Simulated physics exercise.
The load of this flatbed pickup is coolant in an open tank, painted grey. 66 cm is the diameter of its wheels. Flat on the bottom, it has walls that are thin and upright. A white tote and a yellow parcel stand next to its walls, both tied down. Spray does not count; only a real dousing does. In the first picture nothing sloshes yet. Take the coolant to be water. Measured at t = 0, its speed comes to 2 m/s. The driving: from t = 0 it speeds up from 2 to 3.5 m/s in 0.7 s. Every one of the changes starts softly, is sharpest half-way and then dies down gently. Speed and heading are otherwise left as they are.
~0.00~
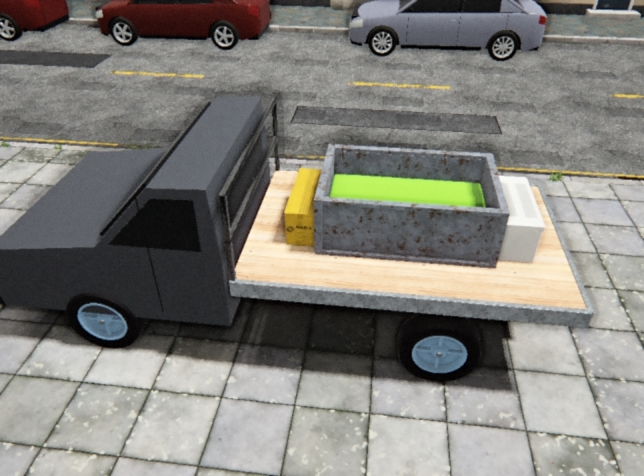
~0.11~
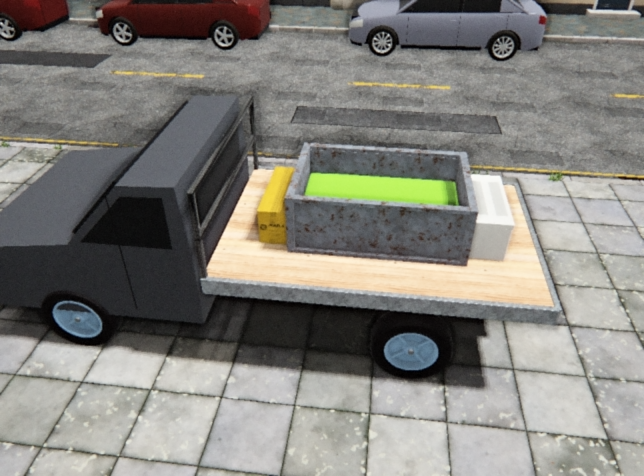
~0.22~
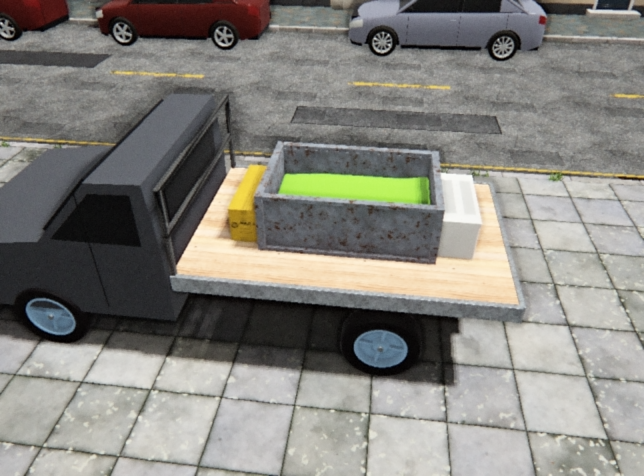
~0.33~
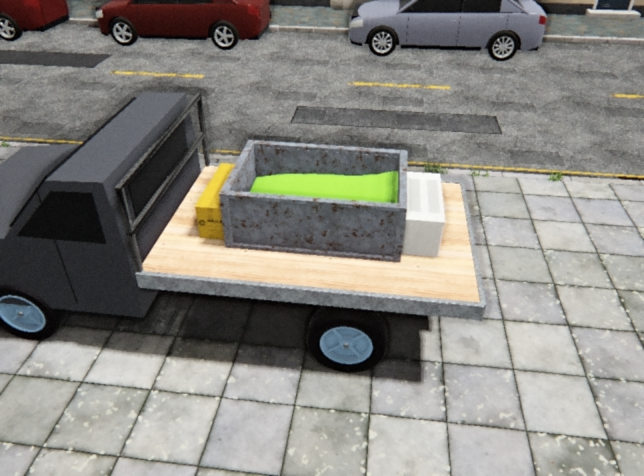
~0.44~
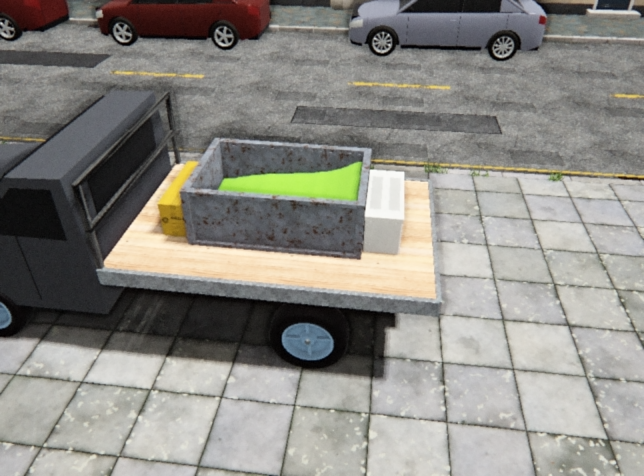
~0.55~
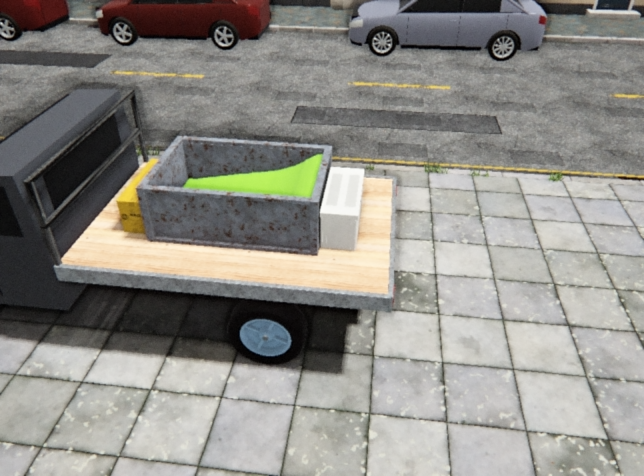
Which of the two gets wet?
The white tote is spared; the yellow parcel is hit.
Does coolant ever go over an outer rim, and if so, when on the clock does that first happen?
Around 1.9 s.
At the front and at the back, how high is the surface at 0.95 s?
Close to 6 cm at the front end and 46 cm at the back end.
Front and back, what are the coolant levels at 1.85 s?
At the front the surface is at 38 cm, while at the back it is at 12 cm.
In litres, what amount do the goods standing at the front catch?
Roughly 6 litres.
Then, 0.95 s in, front 6 cm, middle 17 cm, back 46 cm above the floor; no loss so far.
Then, 1.35 s in, front 29 cm, middle 20 cm, back 22 cm above the floor; no loss so far.
Then, 1.85 s in, front 38 cm, middle 15 cm, back 13 cm above the floor; the loss stands at 2 per cent, over the front.
Then, 3.68 s in, the loss stands at 3 per cent, over the front; the white tote has caught nothing and the yellow parcel 6 litres.
